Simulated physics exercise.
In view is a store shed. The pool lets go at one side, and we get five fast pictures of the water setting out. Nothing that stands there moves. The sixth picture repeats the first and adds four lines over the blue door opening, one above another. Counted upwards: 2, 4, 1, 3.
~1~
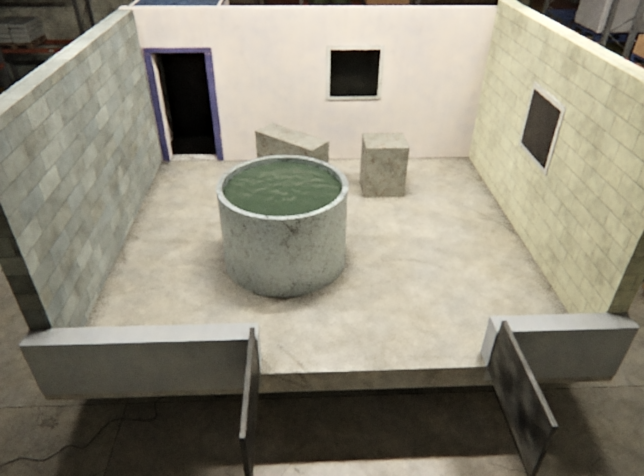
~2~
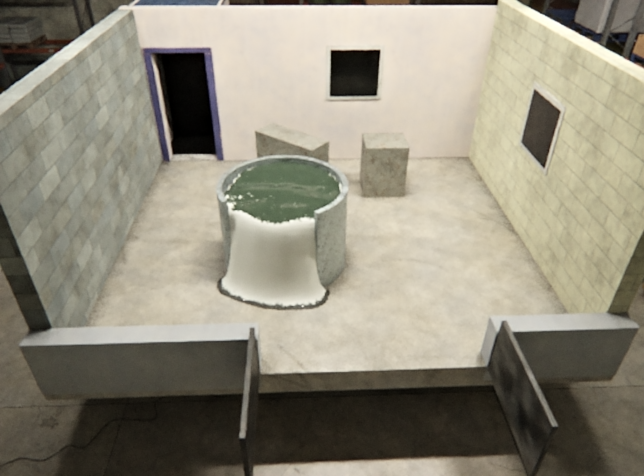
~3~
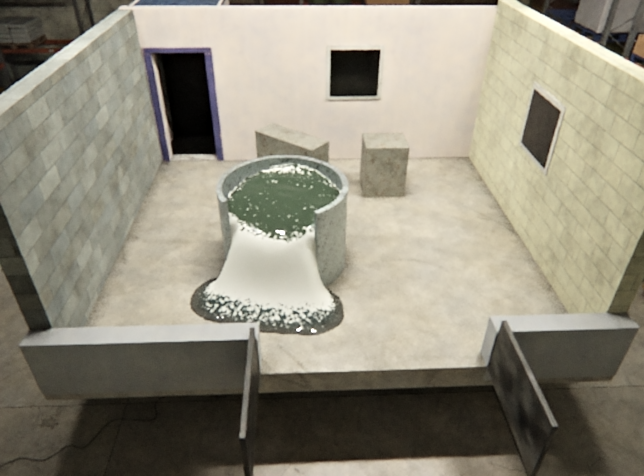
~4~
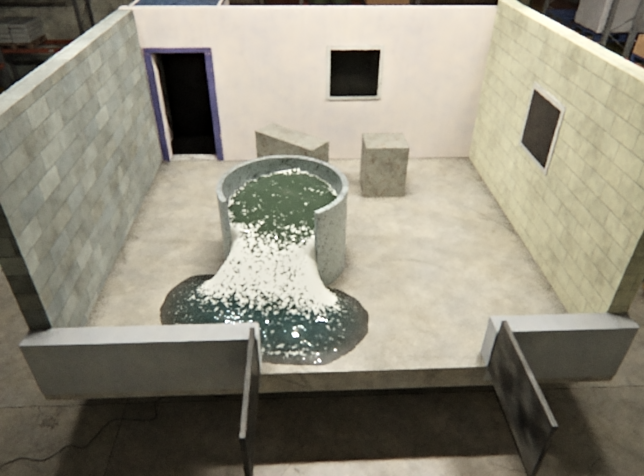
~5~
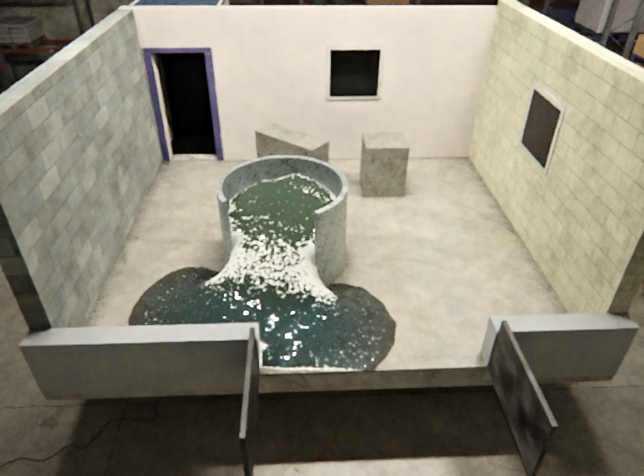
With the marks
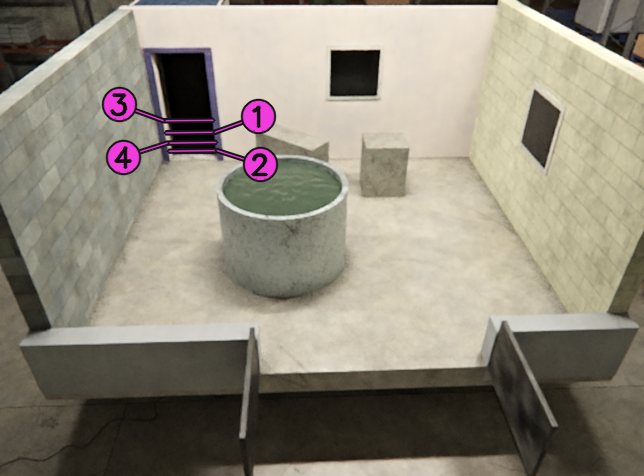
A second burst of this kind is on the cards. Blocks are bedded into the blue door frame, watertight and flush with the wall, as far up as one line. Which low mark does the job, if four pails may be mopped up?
2 will do.
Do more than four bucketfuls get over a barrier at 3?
No, not at all.
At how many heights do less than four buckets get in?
All four.
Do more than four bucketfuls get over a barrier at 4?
No, not at all.
On the marked copy, 1 at (190, 132); 2 at (193, 150); 3 at (188, 120); 4 at (191, 142); from the bottom up 2, 4, 1, 3.
With 1, nothing gets over.
With 2, a splash gets over, under a bucket.
With 3, nothing gets over.
With 4, nothing gets over.
